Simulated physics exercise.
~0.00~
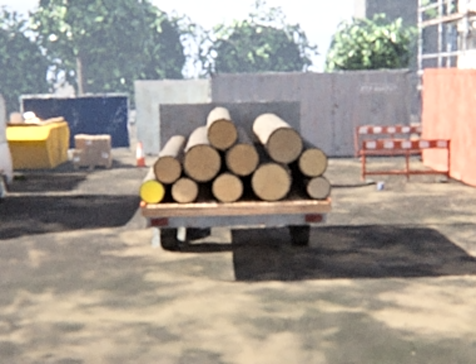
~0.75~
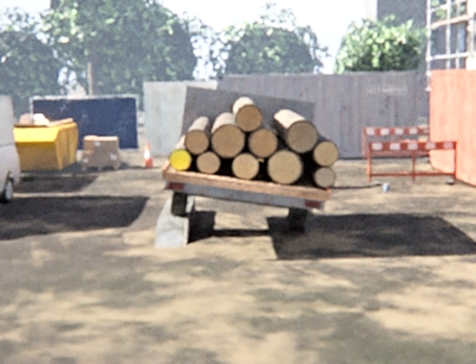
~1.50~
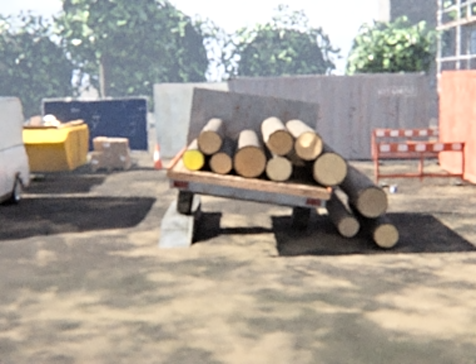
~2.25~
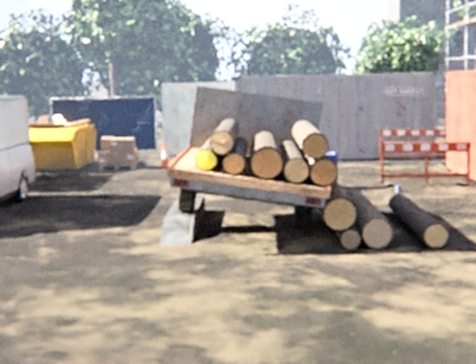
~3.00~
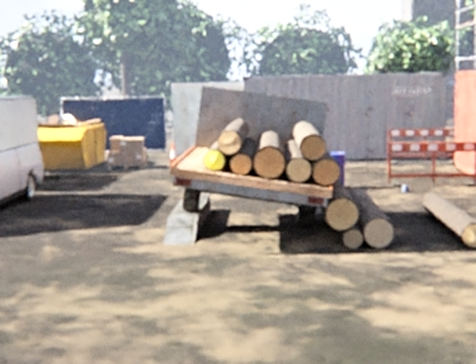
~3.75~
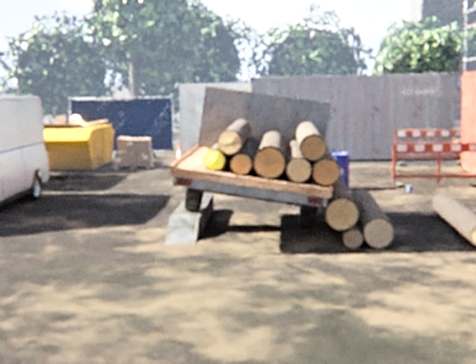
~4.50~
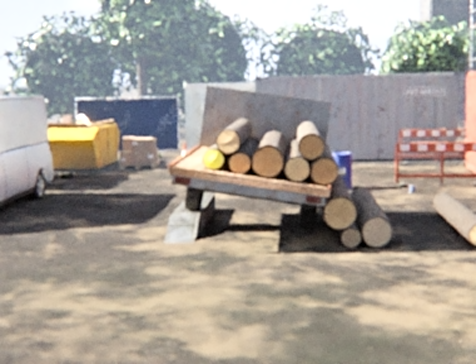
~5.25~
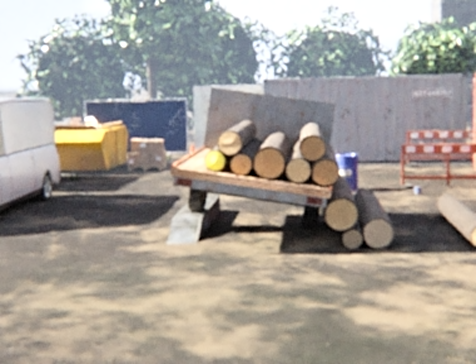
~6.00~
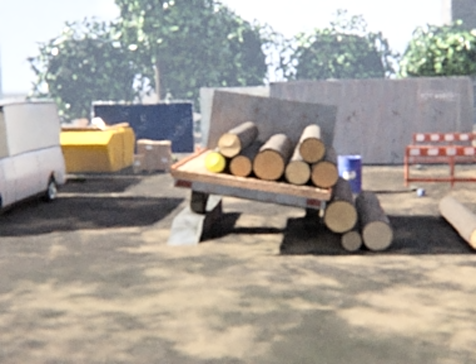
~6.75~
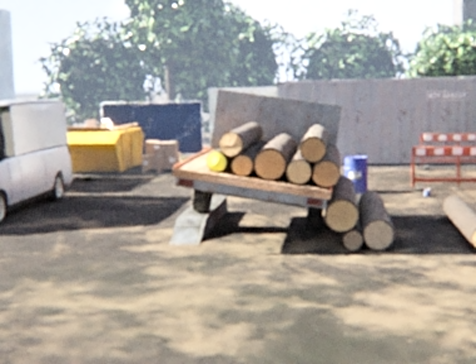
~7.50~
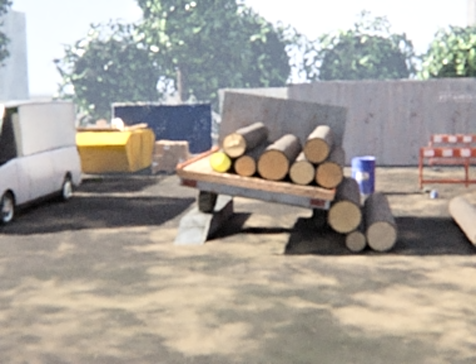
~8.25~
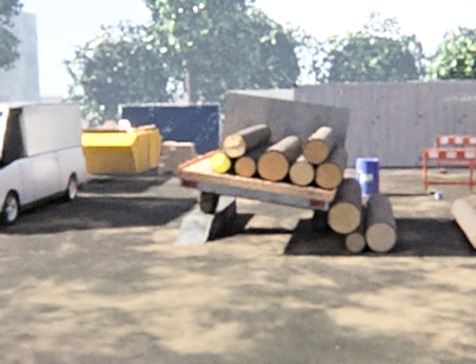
We see a trailer stacked with logs, one of them yellow, tilt as its left wheel climbs a raised slab. Several logs roll off the right side onto the ground, while the yellow one stays on the deck with the rest, and everything comes to rest.
